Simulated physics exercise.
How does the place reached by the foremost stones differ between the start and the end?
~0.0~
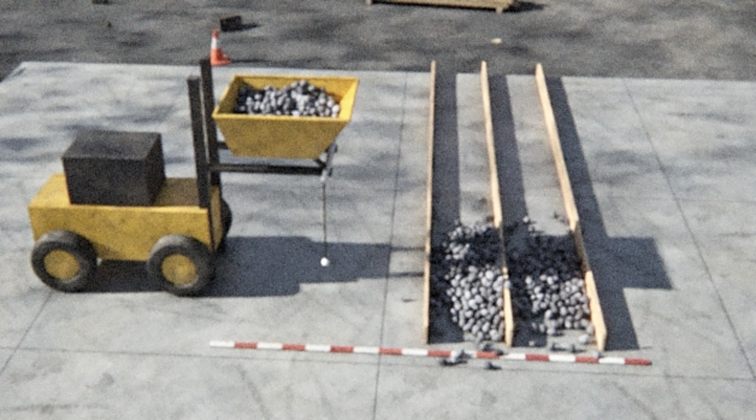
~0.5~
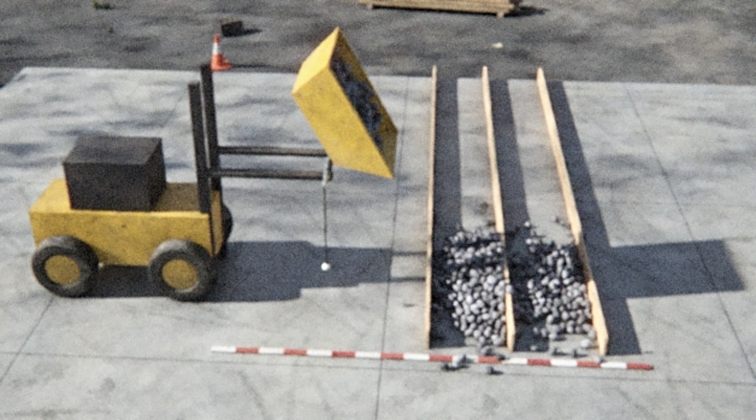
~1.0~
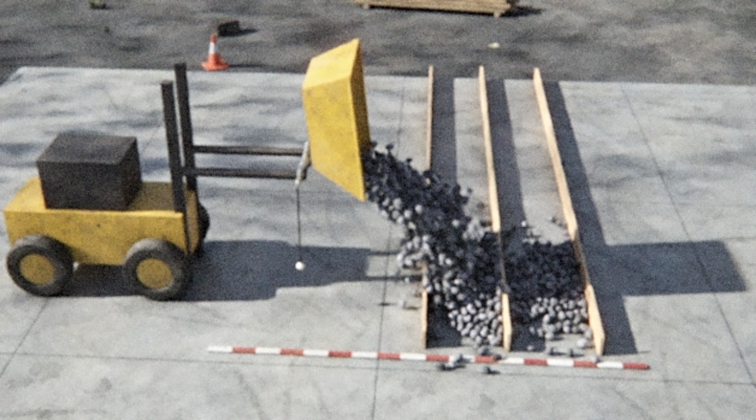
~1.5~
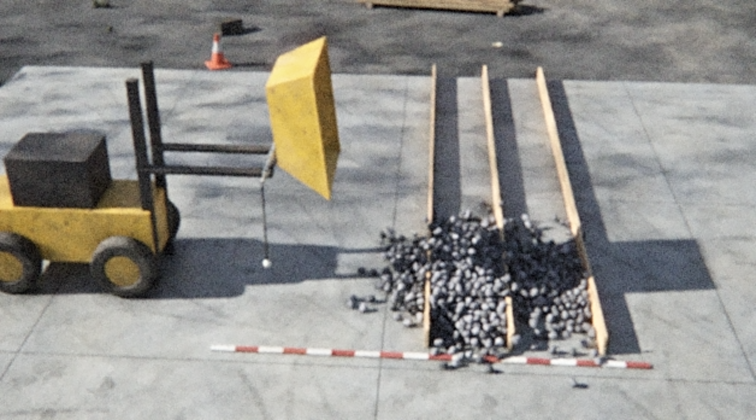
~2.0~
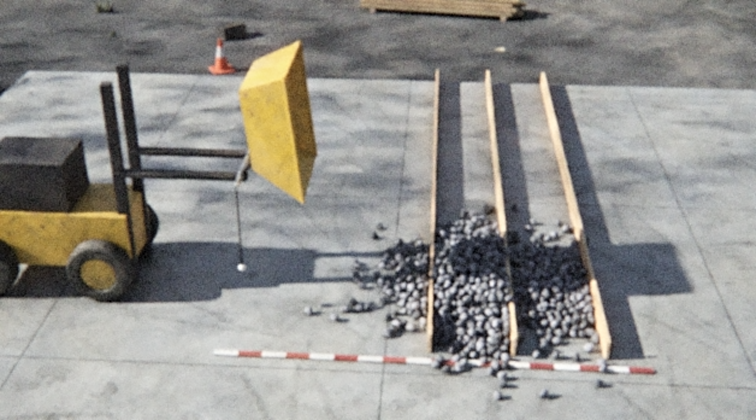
At the end the foremost stones lie closer to the viewer and a little farther right than at the start, with some loose ones beyond the red and white staff.
